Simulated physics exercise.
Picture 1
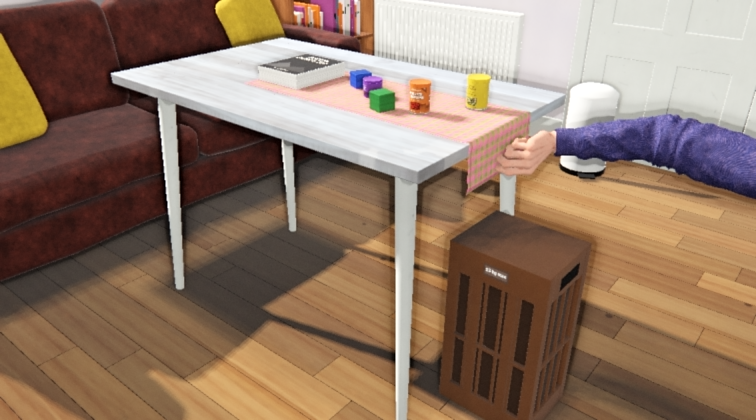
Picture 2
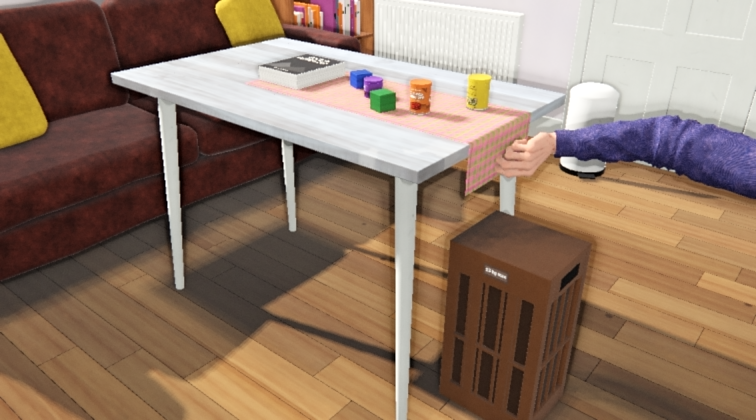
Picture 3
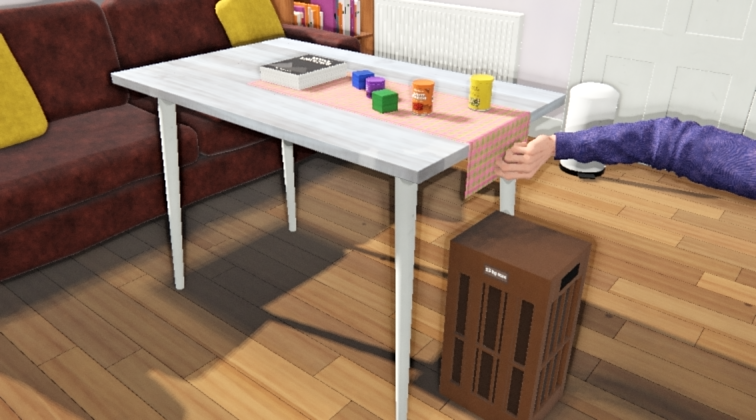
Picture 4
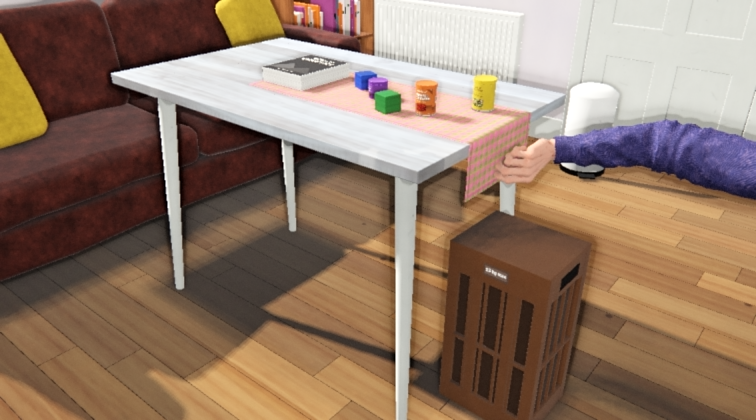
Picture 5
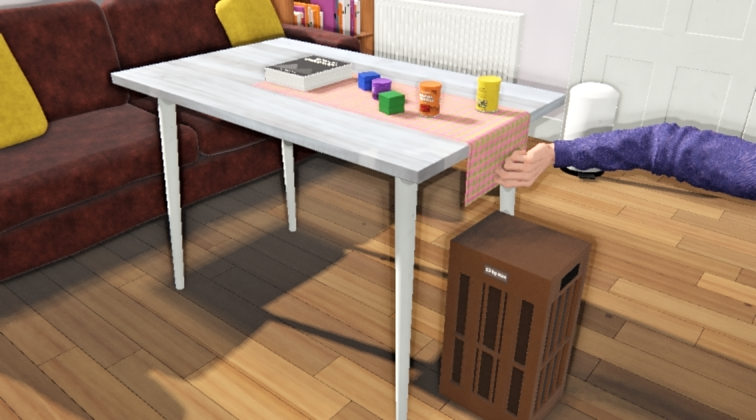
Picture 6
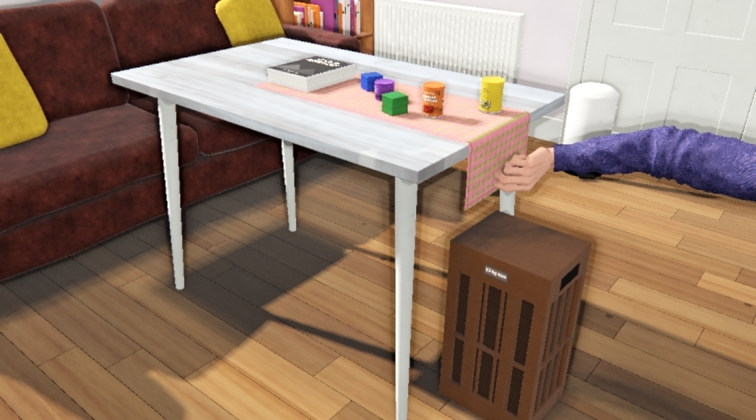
A pink cloth on a pale table slides slowly to the right as a hand in a purple sleeve draws its hanging end downward, carrying along a book, small coloured blocks, an orange container and a yellow can.
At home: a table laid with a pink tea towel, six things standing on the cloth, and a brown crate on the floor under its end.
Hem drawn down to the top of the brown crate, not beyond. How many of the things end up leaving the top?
The final total over the edge will be one.
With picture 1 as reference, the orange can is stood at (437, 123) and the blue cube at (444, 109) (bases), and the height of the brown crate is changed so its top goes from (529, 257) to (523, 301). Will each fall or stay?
Orange can: Lost; blue cube: Lost.
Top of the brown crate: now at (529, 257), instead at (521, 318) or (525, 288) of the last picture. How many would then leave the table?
For the first height 3, for the second 2.
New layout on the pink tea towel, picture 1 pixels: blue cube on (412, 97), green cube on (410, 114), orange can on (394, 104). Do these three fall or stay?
Looking at each one, the blue cube remains in position, the green cube remains in position and the orange can remains in position.
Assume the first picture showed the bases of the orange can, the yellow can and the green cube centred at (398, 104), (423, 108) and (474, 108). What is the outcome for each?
You'd see the orange can hang on, the yellow can hang on and the green cube go down.
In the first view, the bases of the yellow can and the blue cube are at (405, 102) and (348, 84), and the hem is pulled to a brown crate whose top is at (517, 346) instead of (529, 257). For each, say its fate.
Yellow can: Off. Blue cube: Still up.
A little later, hem near (494, 216); all still up.
Next, hem on the crate; yellow can gone.
When it is over, hem on the crate; yellow can gone. The count of fallen things is one.
